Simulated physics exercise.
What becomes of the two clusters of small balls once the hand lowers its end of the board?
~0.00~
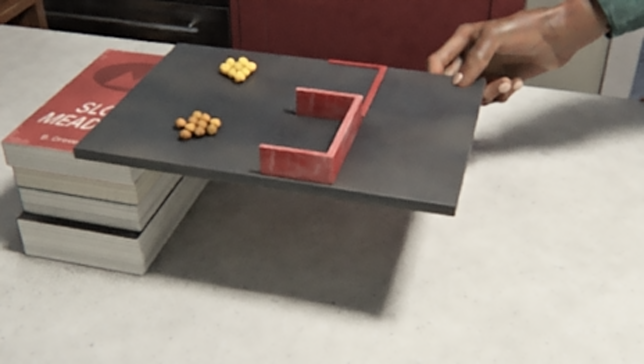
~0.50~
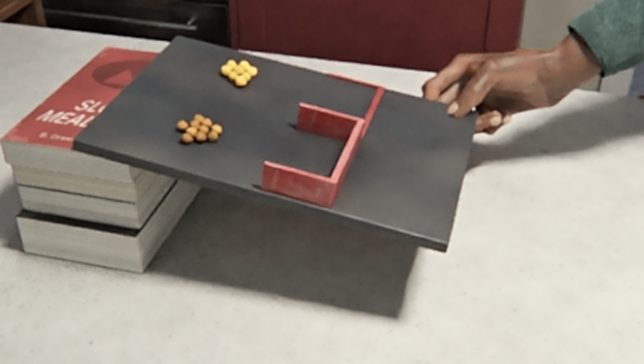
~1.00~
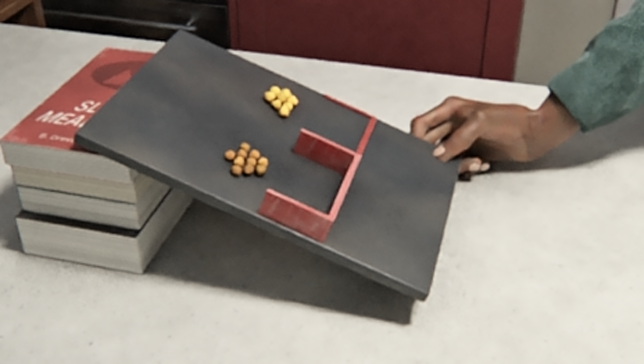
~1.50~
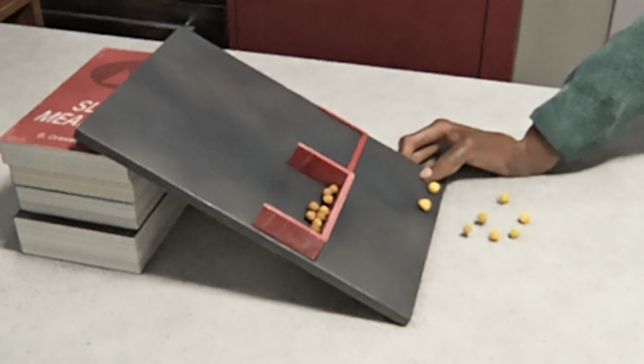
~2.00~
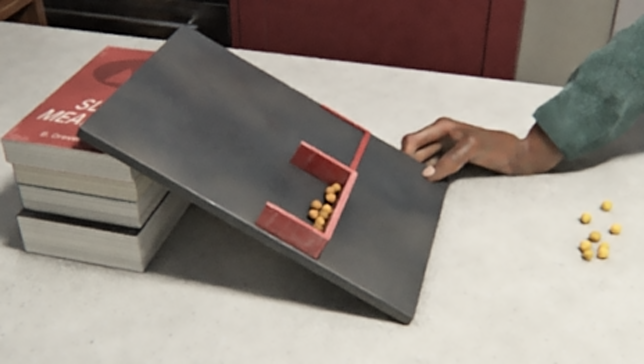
The nearer, orange-brown cluster is stopped by the red strip and stays gathered behind it. The farther, yellow cluster goes past its strip and off the board onto the counter.
